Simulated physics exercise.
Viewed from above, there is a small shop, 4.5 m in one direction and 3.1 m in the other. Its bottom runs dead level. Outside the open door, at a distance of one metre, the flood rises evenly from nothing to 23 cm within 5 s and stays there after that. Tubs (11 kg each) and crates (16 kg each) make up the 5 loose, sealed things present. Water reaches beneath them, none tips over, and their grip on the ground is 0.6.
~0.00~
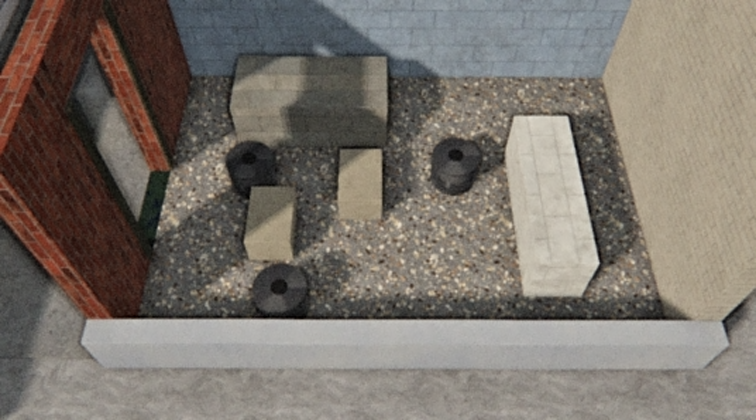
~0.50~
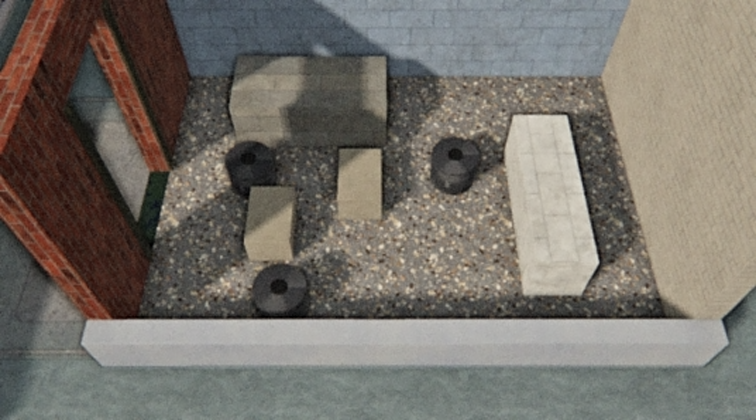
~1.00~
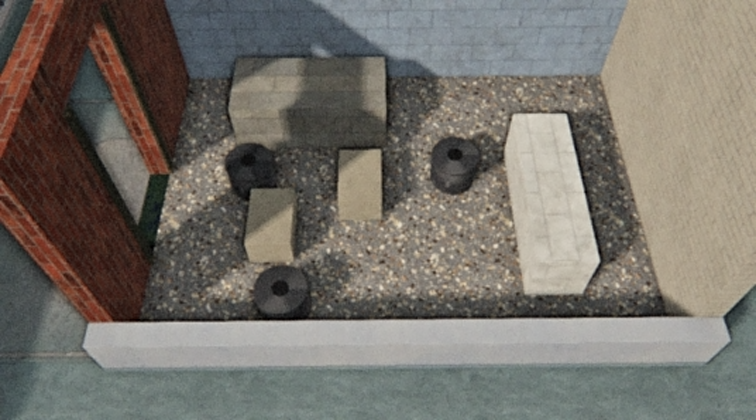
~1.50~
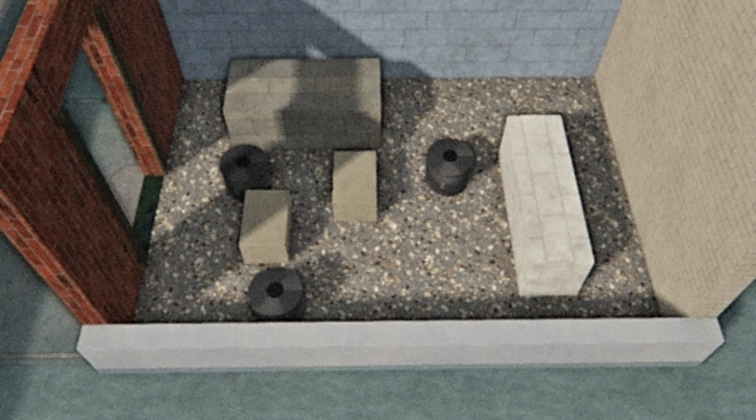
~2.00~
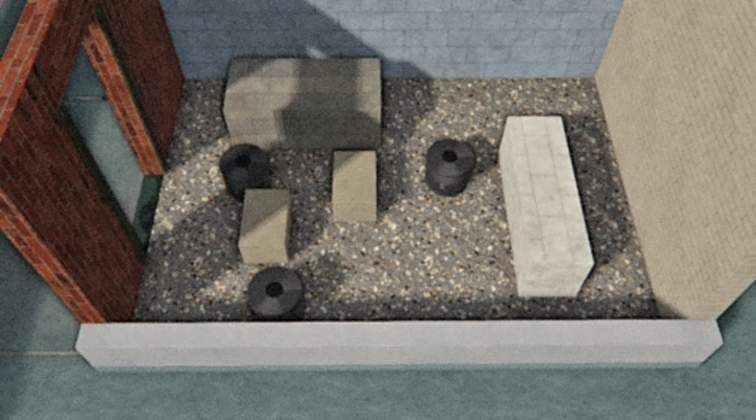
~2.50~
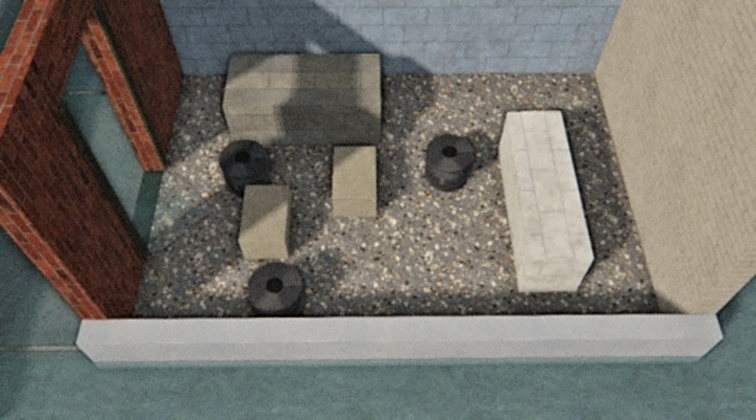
The clip shows a small shop from above, with dark tubs and pale crates standing still on a speckled floor, while greenish water spreads over the grey ground outside and reaches around the open doorway in the brick wall.
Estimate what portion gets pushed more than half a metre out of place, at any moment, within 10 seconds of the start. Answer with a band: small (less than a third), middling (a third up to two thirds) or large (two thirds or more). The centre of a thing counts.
Large.
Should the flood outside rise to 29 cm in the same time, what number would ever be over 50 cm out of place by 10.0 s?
Then 5.
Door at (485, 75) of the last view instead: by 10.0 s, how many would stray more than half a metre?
2.
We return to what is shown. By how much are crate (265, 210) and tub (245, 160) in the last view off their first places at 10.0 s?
In that order: 200 cm, 250 cm.
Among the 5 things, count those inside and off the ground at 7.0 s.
The number is 1.
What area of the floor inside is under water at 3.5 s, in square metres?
1.5 m2.
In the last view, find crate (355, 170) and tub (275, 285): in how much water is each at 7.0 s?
Roughly 7 and 9 cm.
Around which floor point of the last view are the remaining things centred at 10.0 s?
Mean floor pixel: About (469, 187).
After 3.5 s 0 of 5 are over 50 cm from their spots; 0 afloat.
After 4.5 s 0 of 5 are over 50 cm from their spots; 0 afloat.
After 7.0 s 4 of 5 are over 50 cm from their spots; 1 afloat.
After 10.0 s 5 of 5 are over 50 cm from their spots, and 5 have been at some point; 3 afloat.
